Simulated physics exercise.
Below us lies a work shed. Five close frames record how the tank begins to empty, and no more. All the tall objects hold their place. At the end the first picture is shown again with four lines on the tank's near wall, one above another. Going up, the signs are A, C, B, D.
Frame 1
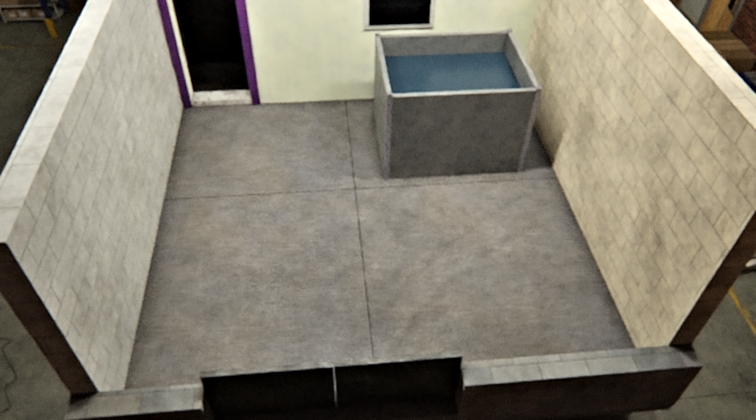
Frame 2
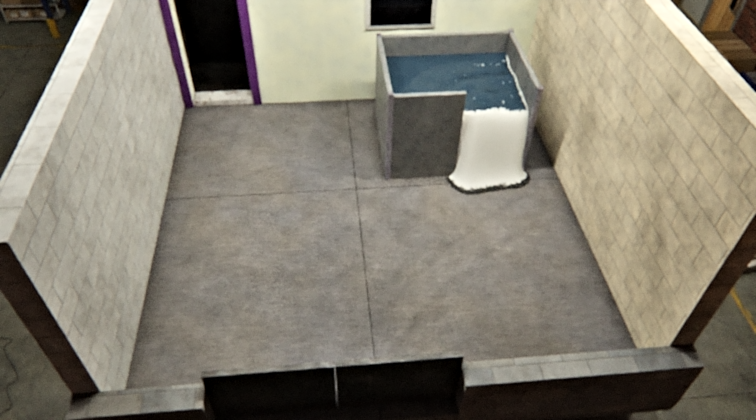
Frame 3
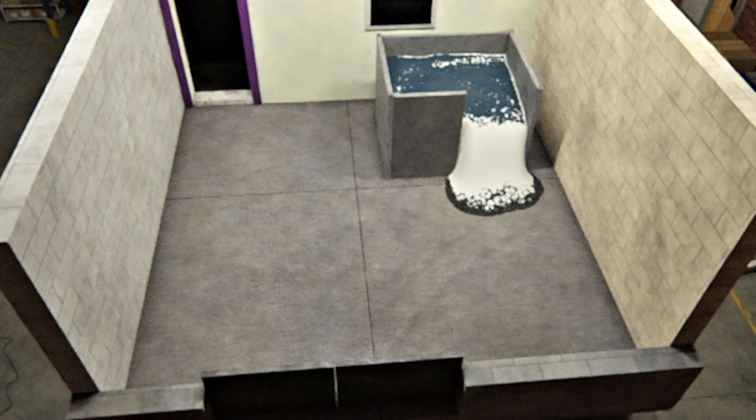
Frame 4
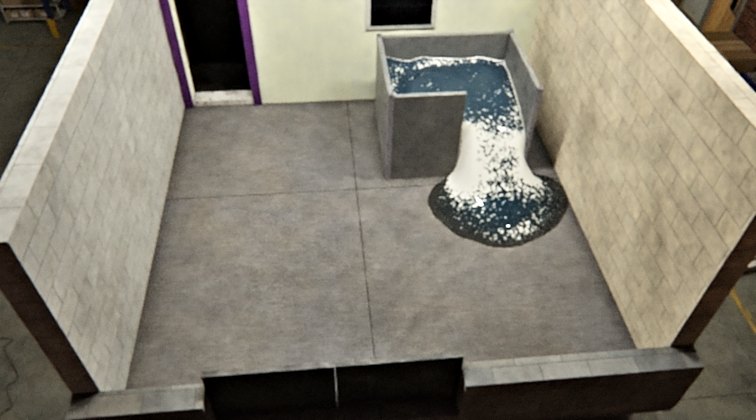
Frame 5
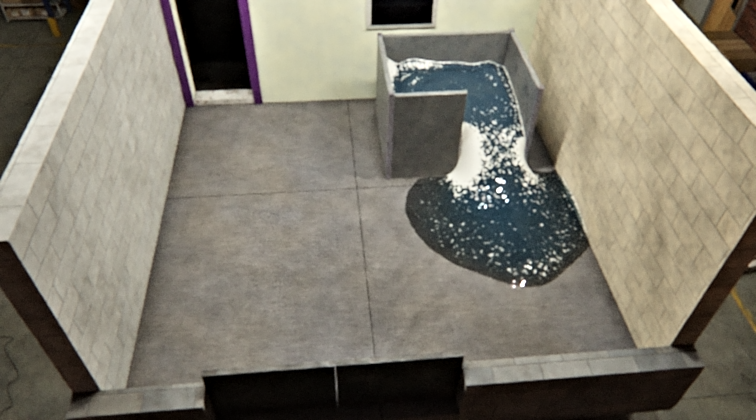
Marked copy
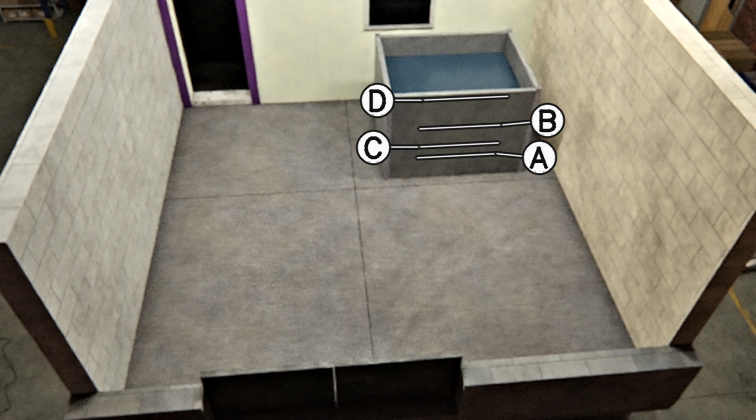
Water poured out through an opening in the front of a gray tank near the back wall, frothing white as it dropped, then spread across the shed's bare floor in a widening dark, foam-flecked puddle.
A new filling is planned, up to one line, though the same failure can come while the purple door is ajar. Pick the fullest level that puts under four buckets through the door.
C is the one.
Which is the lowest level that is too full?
The answer is B.
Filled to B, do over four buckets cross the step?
Yes, that goes wrong.
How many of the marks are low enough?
Two of the four.
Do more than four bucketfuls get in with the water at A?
No.
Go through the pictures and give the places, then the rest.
Water in the tank at rest, its middle at (452, 80); foot of the purple doorway at (223, 105); shut gate at (334, 370), in the first frame.
Front seen at (525, 174), 1 % of the ground wet, in the second frame.
Front seen at (463, 206), 3 % of the ground wet, in the third frame.
Front seen at (493, 239), 7 % of the ground wet, in the fourth frame.
Front seen at (537, 280), 13 % of the ground wet, in the fifth frame.
On the marked copy, A at (457, 155); B at (461, 126); C at (458, 145); D at (465, 98); from the bottom up A, C, B, D.
With A, nothing gets over.
With B, about 10 bucketfuls get in.
With C, a splash gets over, under a bucket.
With D, dozens of bucketfuls pour in.
